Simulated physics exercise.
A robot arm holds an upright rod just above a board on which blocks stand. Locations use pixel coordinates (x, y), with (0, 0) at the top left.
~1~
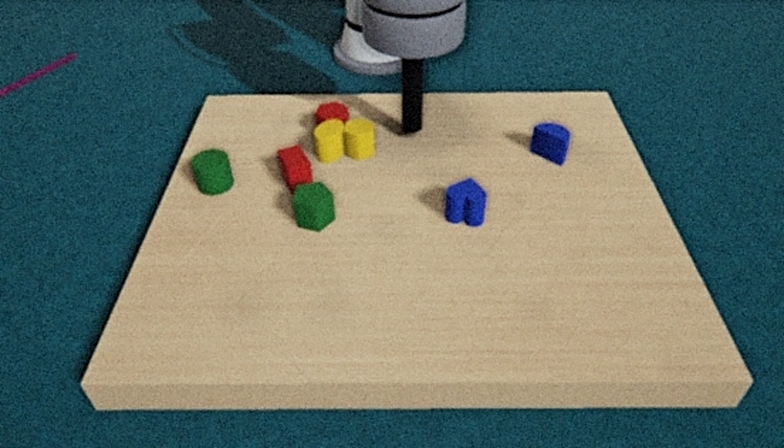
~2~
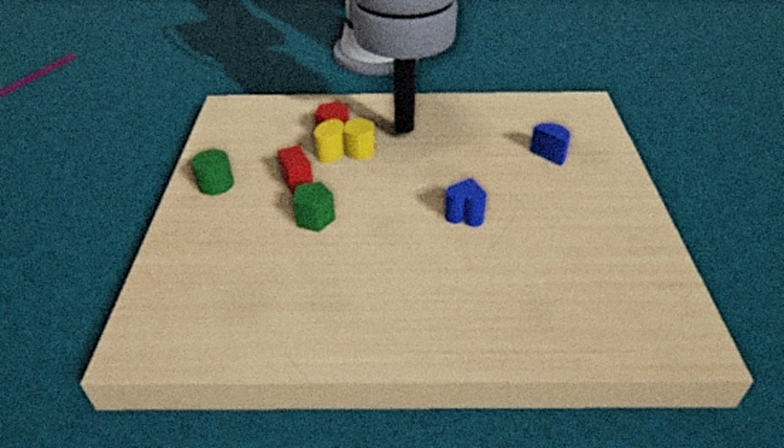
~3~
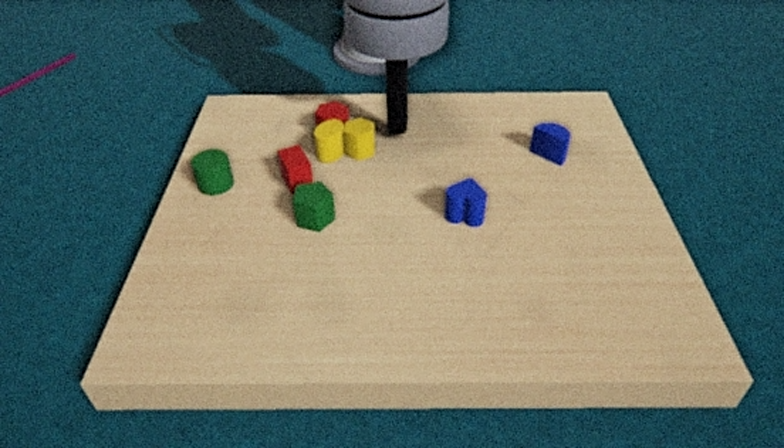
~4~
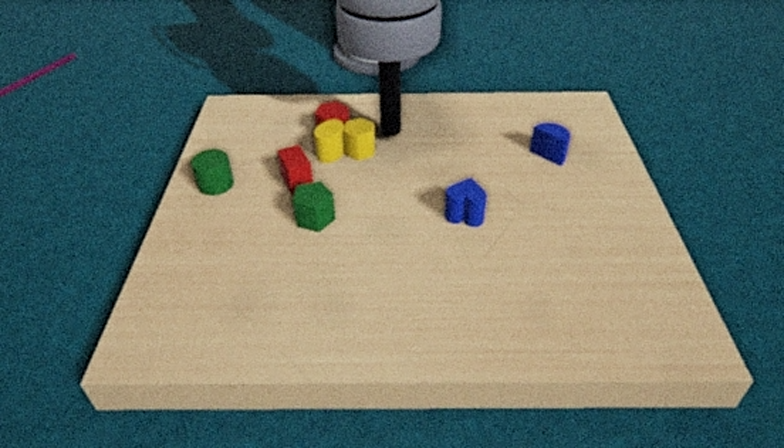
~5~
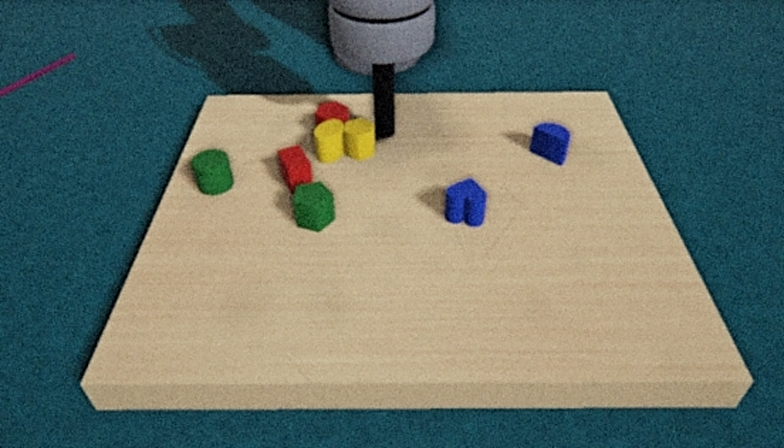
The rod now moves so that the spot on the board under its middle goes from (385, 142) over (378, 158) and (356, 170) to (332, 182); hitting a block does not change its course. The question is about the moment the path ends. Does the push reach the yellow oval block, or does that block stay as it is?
It gets displaced.
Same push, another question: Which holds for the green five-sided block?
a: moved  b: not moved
b - not moved.
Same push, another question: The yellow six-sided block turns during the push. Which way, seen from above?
It swings round clockwise.
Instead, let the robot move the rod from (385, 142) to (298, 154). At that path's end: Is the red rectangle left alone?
It seems not.
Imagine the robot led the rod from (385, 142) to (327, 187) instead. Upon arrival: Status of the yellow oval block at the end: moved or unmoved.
It leaves its spot.
The first path, step by step. One third of the way, rod at (377, 150); yellow oval block at (322, 128); yellow six-sided block at (349, 133), turned 40° clockwise.
Two thirds of the way, rod at (355, 161); yellow oval block at (313, 127), turned 20° clockwise; yellow six-sided block at (330, 139), turned 85° clockwise.
At the end, rod at (331, 173); red rectangle still; green five-sided block still; yellow oval block at (312, 126), turned 20° clockwise; yellow six-sided block at (319, 141), turned 125° clockwise.
